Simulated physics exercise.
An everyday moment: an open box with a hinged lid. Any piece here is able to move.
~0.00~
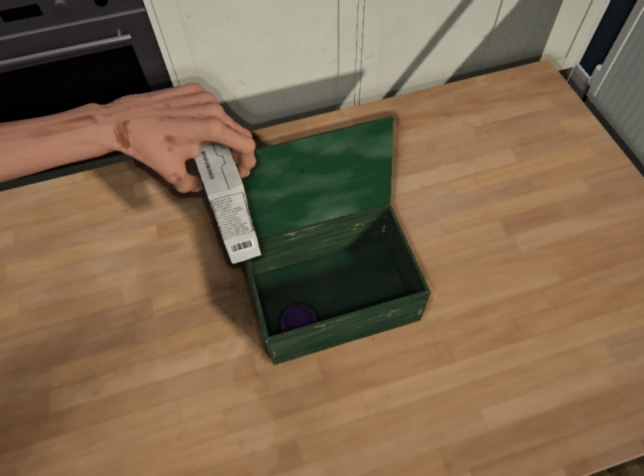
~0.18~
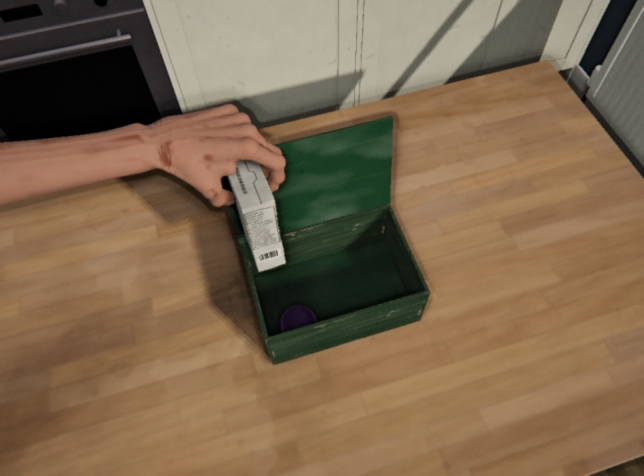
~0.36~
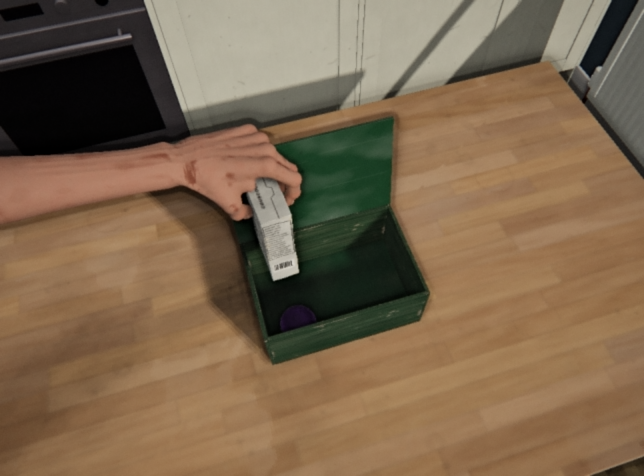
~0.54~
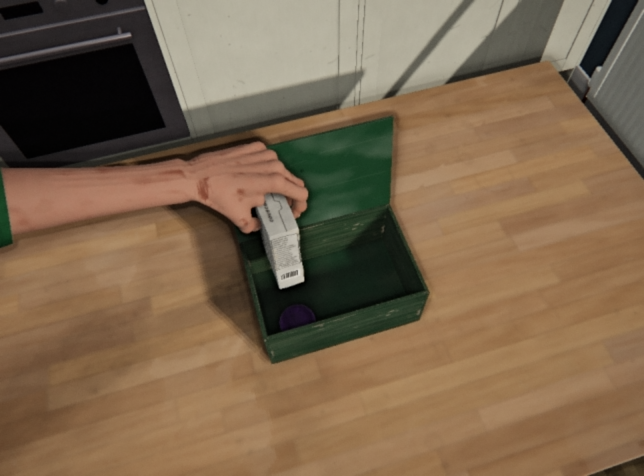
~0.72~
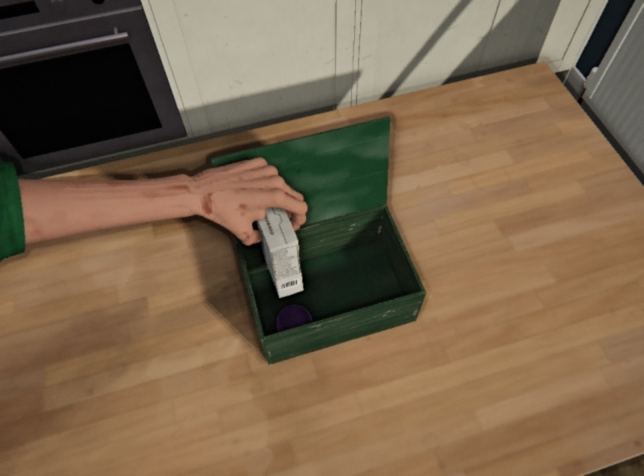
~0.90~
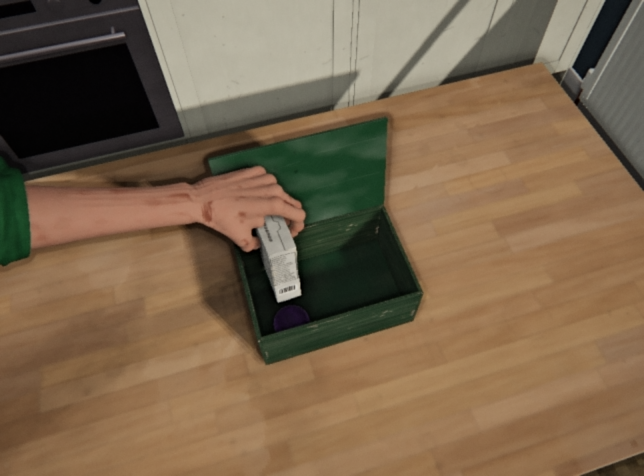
On a wooden kitchen counter, a hand lowering a white packet into an open green hinged box holding a small purple object.
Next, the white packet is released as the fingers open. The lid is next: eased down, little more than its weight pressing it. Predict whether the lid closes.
Prediction: The lid stays ajar.
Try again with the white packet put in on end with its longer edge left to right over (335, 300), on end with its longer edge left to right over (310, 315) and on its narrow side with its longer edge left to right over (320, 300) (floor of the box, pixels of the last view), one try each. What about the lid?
Results in order: Lid up, lid down, lid down.
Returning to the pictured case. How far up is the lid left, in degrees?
The lid sits around 30° above the rim.
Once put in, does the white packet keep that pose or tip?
The white packet ends up leaning.
By 1.20 s, white packet moved about its own width near (277, 268).
By 2.20 s, lid 80° above the rim; white packet moved about its own width near (278, 269).
By 2.60 s, lid 56° above the rim; white packet tilted by 14° near (280, 276).
By 2.80 s, lid 41° above the rim; white packet tilted by 28° near (283, 284).
When it is over (3.3 s), lid 31° above the rim; lying over in the box, white packet; purple ball as before. End places, in pixels of the last picture, white packet near (284, 287).
